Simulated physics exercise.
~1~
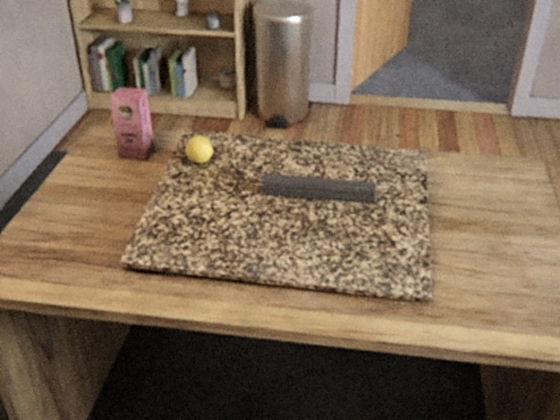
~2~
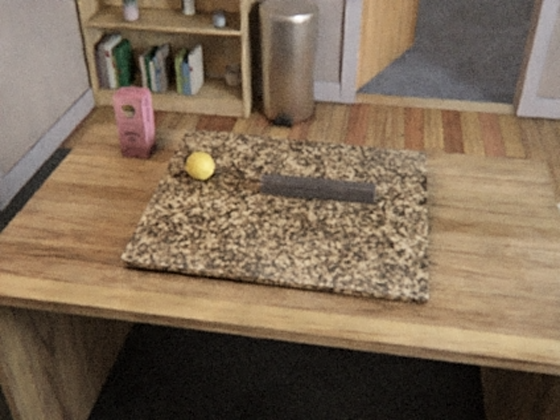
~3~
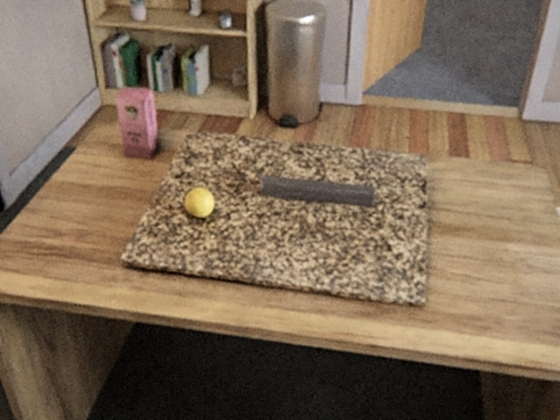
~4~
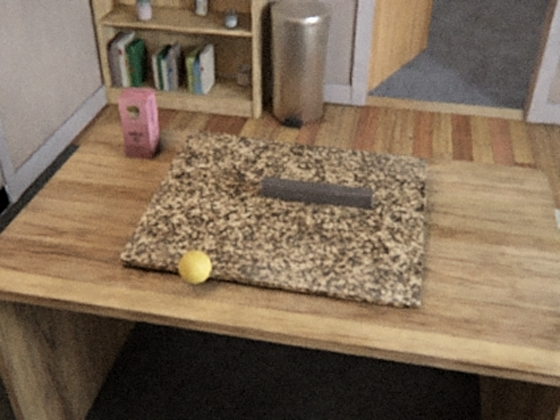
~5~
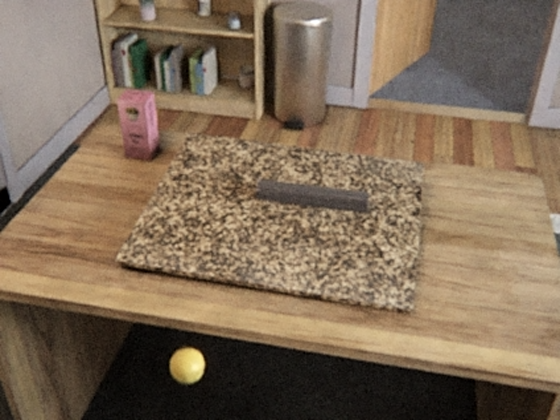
A room with a wooden table is seen from slightly above, with a bookshelf, a metal bin and a doorway behind it, as the view drifts slightly sideways. A wide, speckled brown board lies on the table with a dark grey bar across it, and a pink carton stands near the table's back left corner. A yellow lemon starts near the board's far left corner and rolls toward the viewer, slowly at first. It picks up speed down the left side, reaches the board's near edge, and goes over it. Finally it is below the tabletop's front edge, while the board and carton remain in place.
